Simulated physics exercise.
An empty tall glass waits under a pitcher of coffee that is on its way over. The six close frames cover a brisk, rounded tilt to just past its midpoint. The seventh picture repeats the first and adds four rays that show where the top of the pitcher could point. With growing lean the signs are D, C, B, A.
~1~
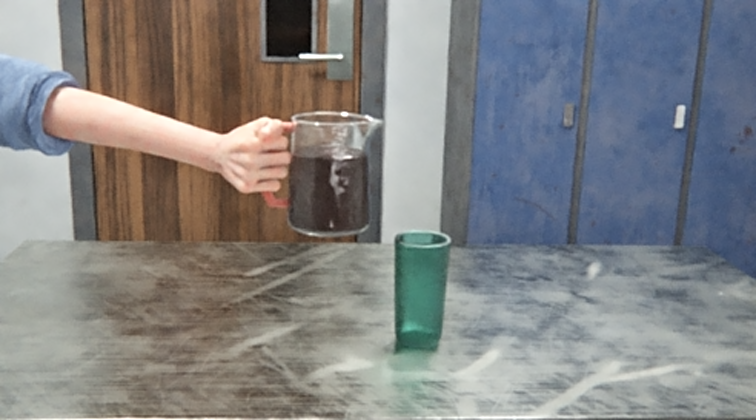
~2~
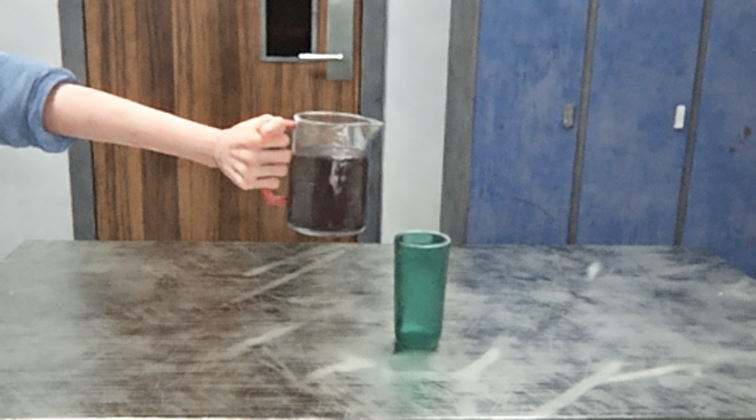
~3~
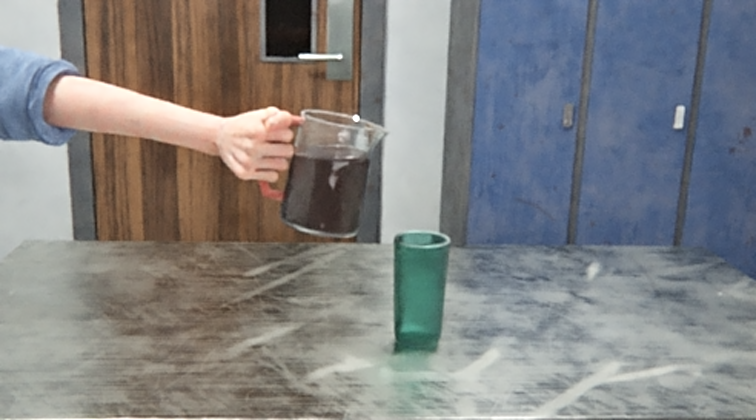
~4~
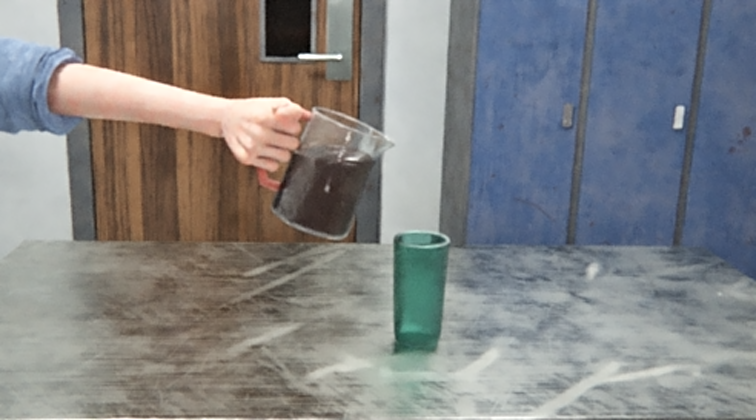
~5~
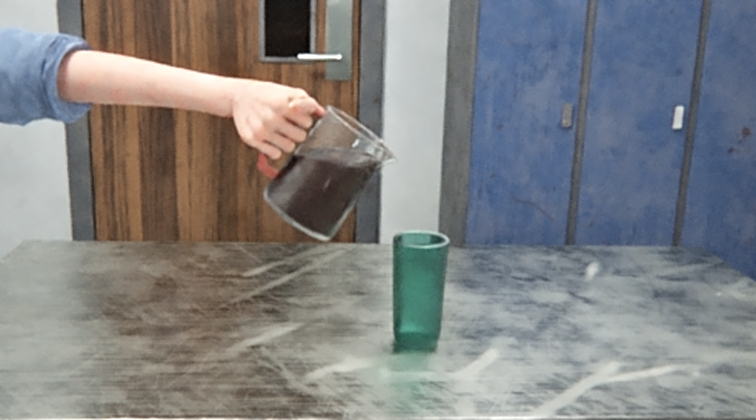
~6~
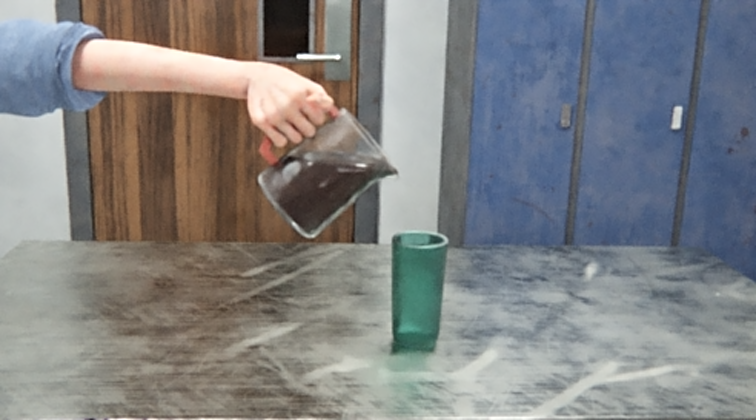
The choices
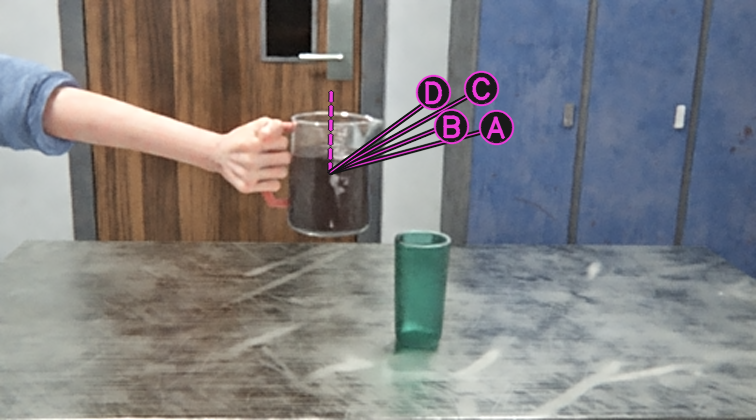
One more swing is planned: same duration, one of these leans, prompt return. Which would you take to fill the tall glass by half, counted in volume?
B works best here.
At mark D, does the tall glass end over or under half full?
Under.
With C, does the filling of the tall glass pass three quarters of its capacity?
No, it does not.
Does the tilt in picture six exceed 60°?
No.
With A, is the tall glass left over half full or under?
Over half.
In magenta, A at (480, 132); B at (434, 130); C at (467, 96); D at (421, 105).
With A, the tall glass ends with about 74 % of what it can hold.
With B, the tall glass ends with about 52 % of what it can hold.
With C, the tall glass ends with about 33 % of what it can hold.
With D, the tall glass ends with about 18 % of what it can hold.
